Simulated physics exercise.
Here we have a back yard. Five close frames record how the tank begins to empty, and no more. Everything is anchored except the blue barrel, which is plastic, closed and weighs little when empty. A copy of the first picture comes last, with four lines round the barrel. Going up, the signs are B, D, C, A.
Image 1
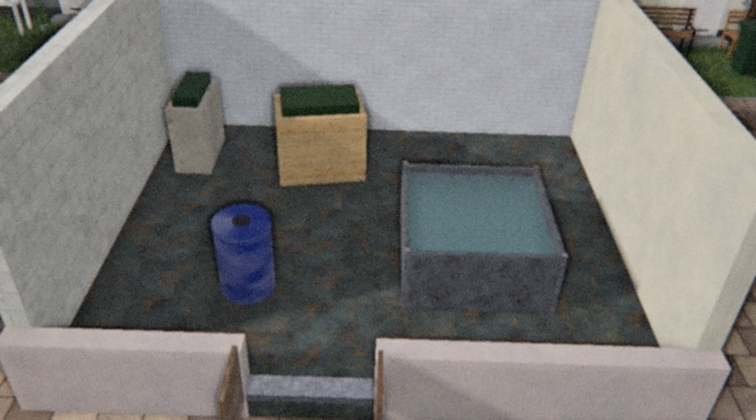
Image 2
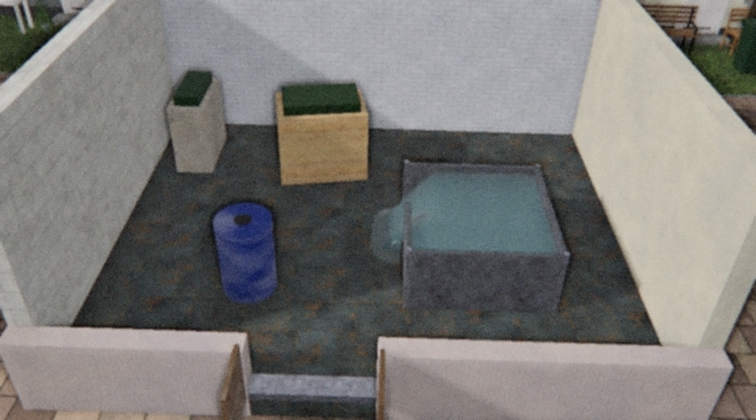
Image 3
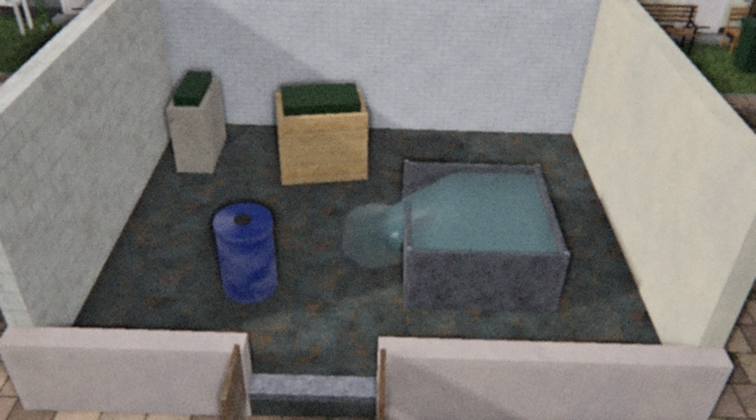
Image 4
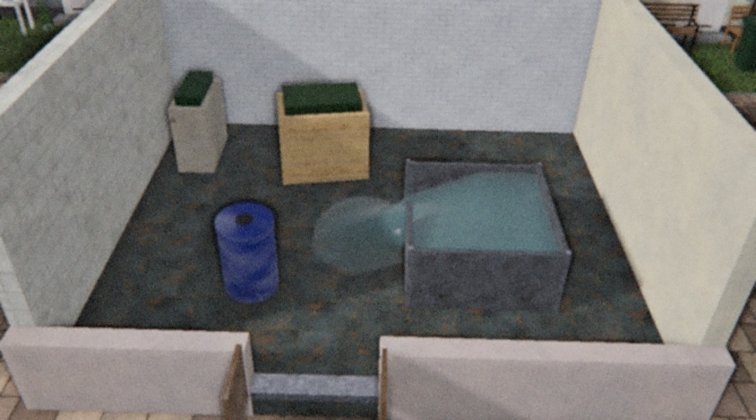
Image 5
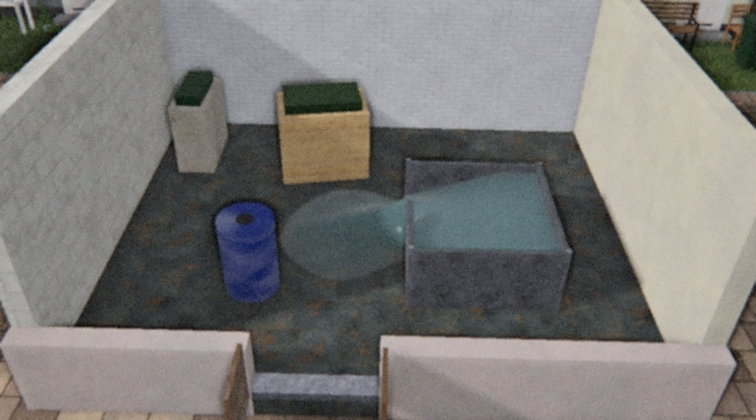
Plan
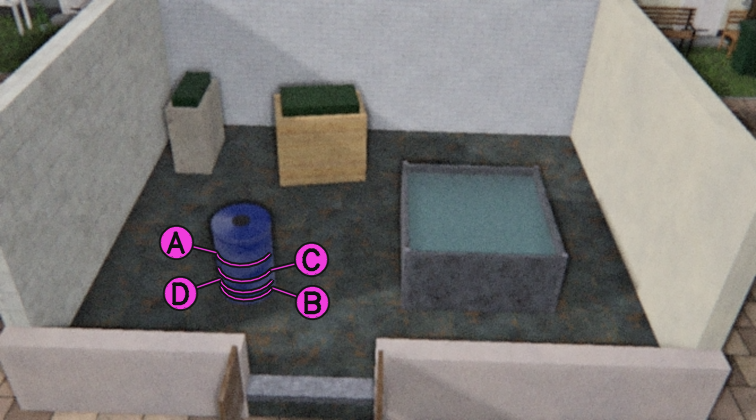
A full tank in a walled yard leaks water leftward across the ground beside a blue barrel.
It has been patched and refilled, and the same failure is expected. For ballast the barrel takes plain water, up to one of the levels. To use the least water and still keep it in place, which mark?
I would pick mark D.
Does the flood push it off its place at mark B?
Yes, that goes wrong.
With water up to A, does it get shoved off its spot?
No.
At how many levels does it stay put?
Three of the four.
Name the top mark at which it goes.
The answer is B.
In magenta, A at (239, 265); B at (243, 299); C at (241, 281); D at (242, 292); from the bottom up B, D, C, A.
For mark A, it does not move.
For mark B, it is pushed about twice its own width away.
For mark C, it does not move.
For mark D, it does not move.
